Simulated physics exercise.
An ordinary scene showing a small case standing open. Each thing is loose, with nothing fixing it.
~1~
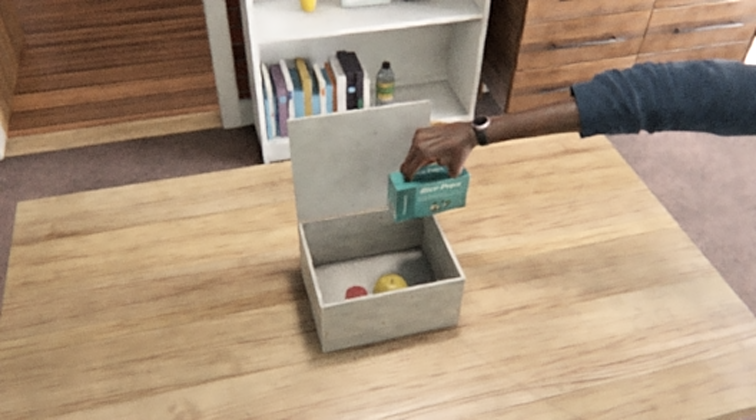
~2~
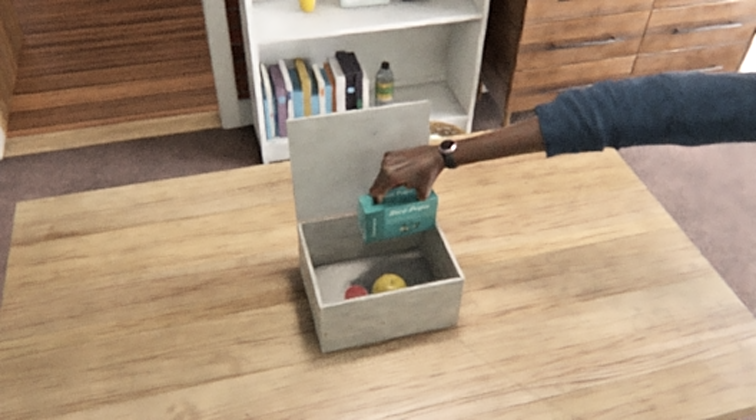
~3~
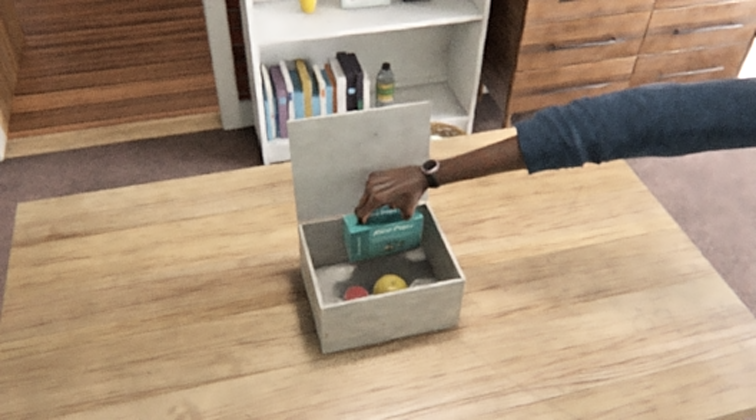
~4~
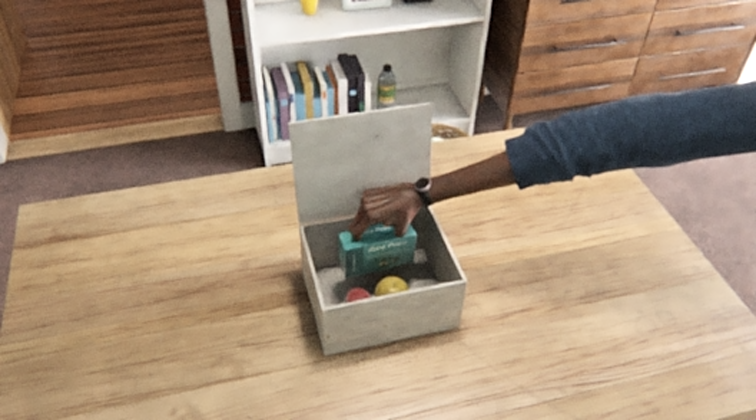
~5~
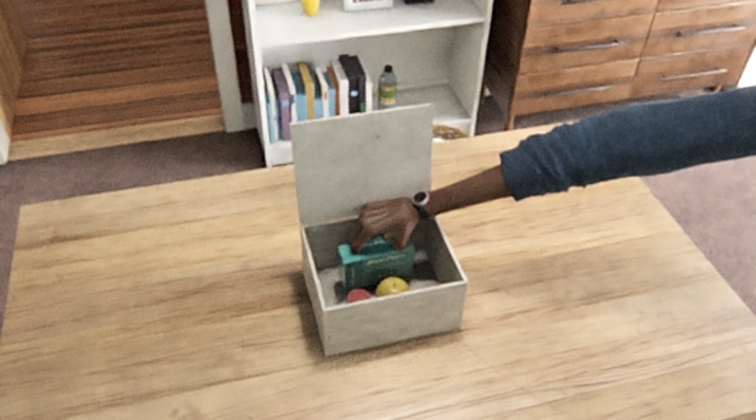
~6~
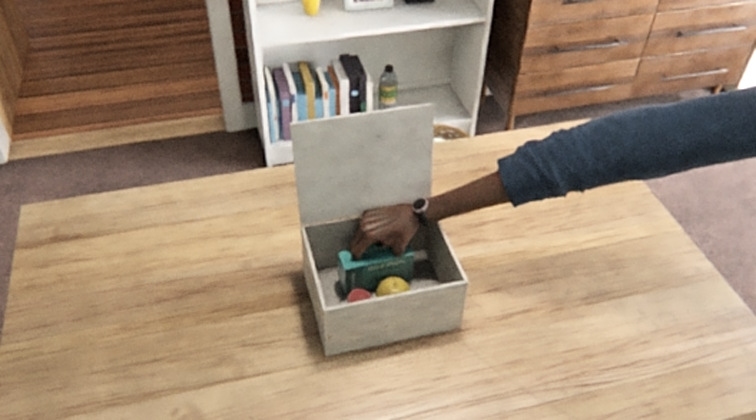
A hand with a dark watch, reaching in from the right in a dark blue sleeve, holds a turquoise packet over an open pale grey case on a wooden table, seen from above. A red item and a yellow one lie inside the case, with a white bookshelf and brown drawers behind. The hand moves the packet left and lowers it into the case, the view staying almost still.
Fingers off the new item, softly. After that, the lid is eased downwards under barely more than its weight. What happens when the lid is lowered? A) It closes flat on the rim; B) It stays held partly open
Answer: A.
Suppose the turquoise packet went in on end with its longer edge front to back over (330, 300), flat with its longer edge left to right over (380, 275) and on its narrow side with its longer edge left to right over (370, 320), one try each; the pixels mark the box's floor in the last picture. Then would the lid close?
First try: The lid remains open; second try: It comes all the way down; third try: It comes all the way down.
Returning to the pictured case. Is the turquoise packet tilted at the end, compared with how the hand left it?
Observation: It keeps the set orientation.
Then, 1.50 s on from there, lid 66° above the rim.
Then, 1.80 s on from there, lid 35° above the rim.
In the end, lid shut; all 3 unmoved. At the end, from the last picture's camera, turquoise packet near (376, 267).
